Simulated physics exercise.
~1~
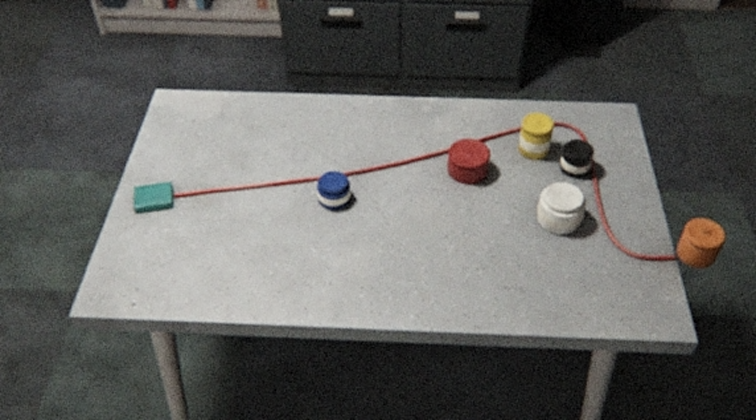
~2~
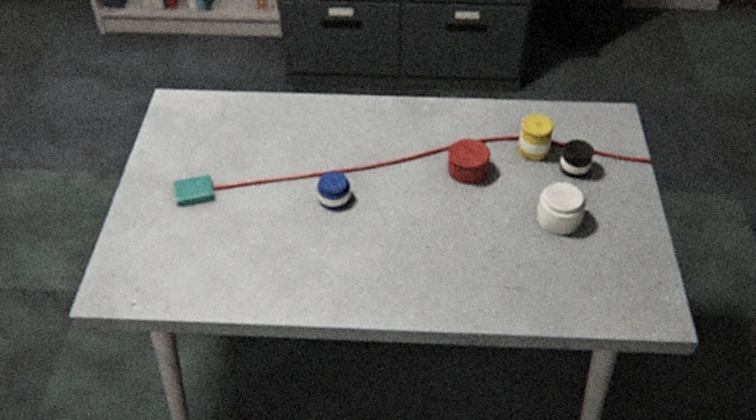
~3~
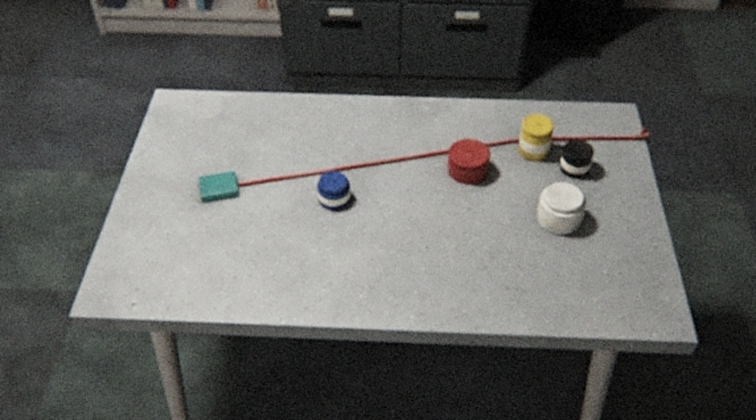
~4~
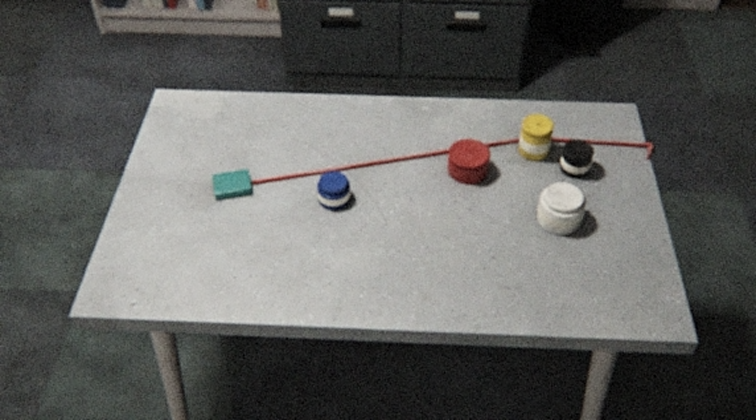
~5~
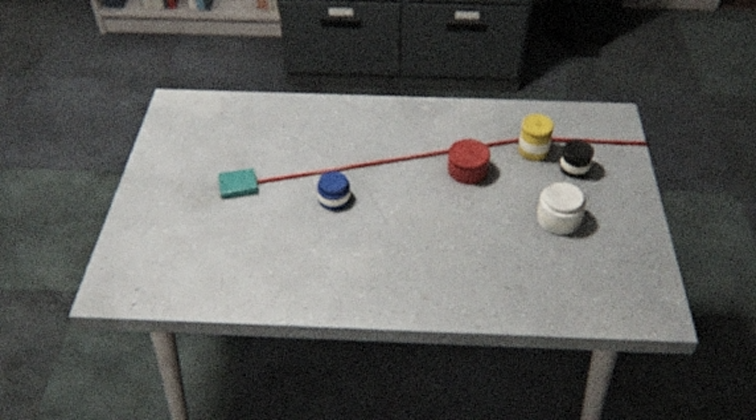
An orange speaker drops off the table's right edge, its red cable dragging a teal phone rightward.
